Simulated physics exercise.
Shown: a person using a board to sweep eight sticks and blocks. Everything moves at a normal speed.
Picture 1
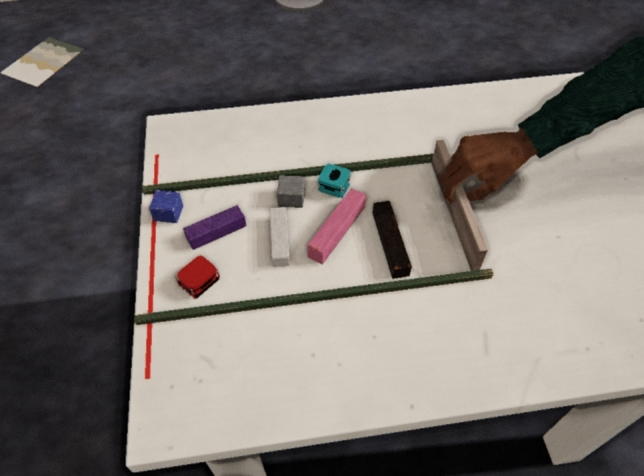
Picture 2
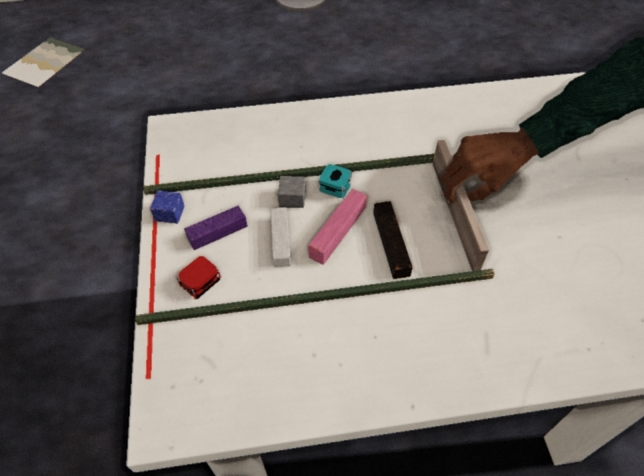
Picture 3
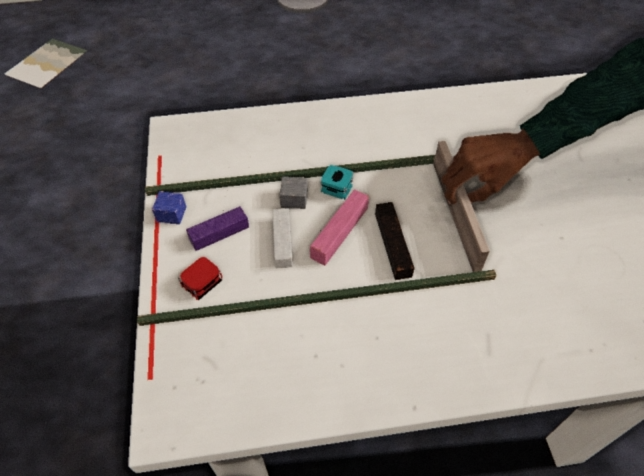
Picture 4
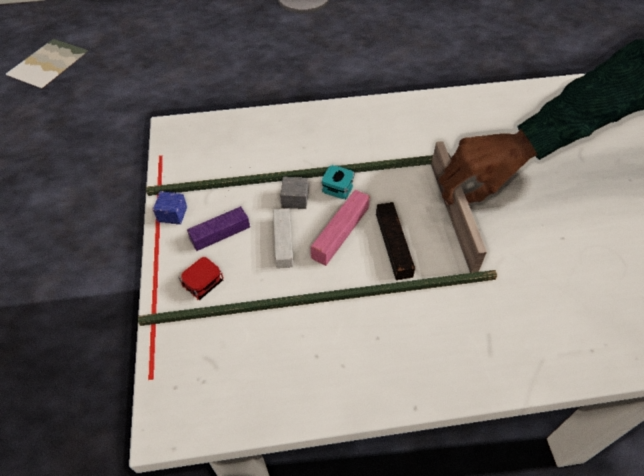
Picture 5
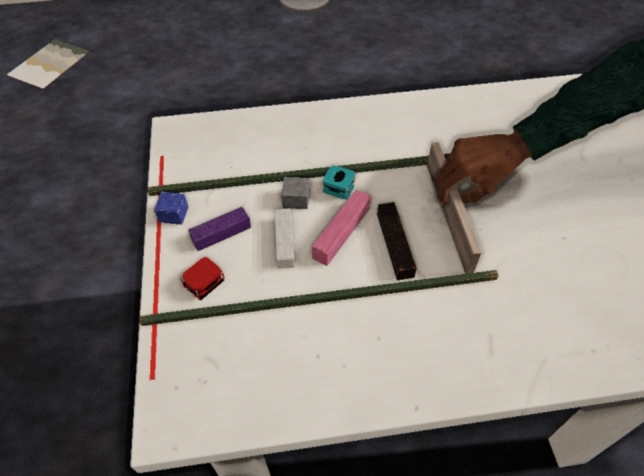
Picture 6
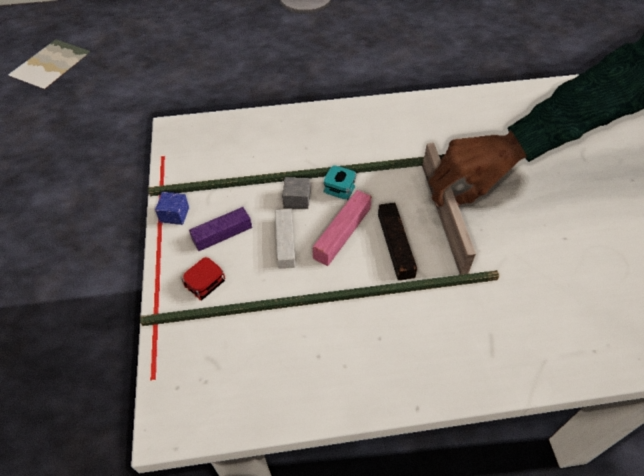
The clip shows colored blocks and bars lying between two dark green rails on a white table, near a red line, while a hand holds a board at the right, then slides it slightly left without touching them.
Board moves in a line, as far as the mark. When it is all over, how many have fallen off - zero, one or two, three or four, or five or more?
By then five or more have fallen off.
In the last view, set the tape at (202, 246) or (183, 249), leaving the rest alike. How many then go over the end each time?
Result, try by try: 2, 4.
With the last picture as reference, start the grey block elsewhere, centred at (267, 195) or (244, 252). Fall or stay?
Goes off the edge; goes off the edge.
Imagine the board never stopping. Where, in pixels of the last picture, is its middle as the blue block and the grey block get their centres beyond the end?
The middle sits near (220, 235) for the first and near (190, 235) for the other.
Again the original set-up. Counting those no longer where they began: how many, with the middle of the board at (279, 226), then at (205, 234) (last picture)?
First 6, then 8.
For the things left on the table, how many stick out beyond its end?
Answer: 2.
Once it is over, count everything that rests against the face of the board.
The count comes out at 2.
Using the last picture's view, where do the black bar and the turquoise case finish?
The black bar at (146, 271), the turquoise case at (147, 200).
Early on, none off yet; blue block at rest near (173, 208); red case at rest near (204, 279); purple bar at rest near (221, 229).
A while later, none off yet; blue block at rest near (173, 208); red case at rest near (204, 279); purple bar travelled a little near (195, 233).
Further along, one off so far; blue block leaning well over near (130, 232); red case travelled about its own width near (171, 296); purple bar on its side near (134, 275).
Finally, the number that fall off is five or more; lost, pink bar, grey block, white bar, purple bar, red case and blue block.
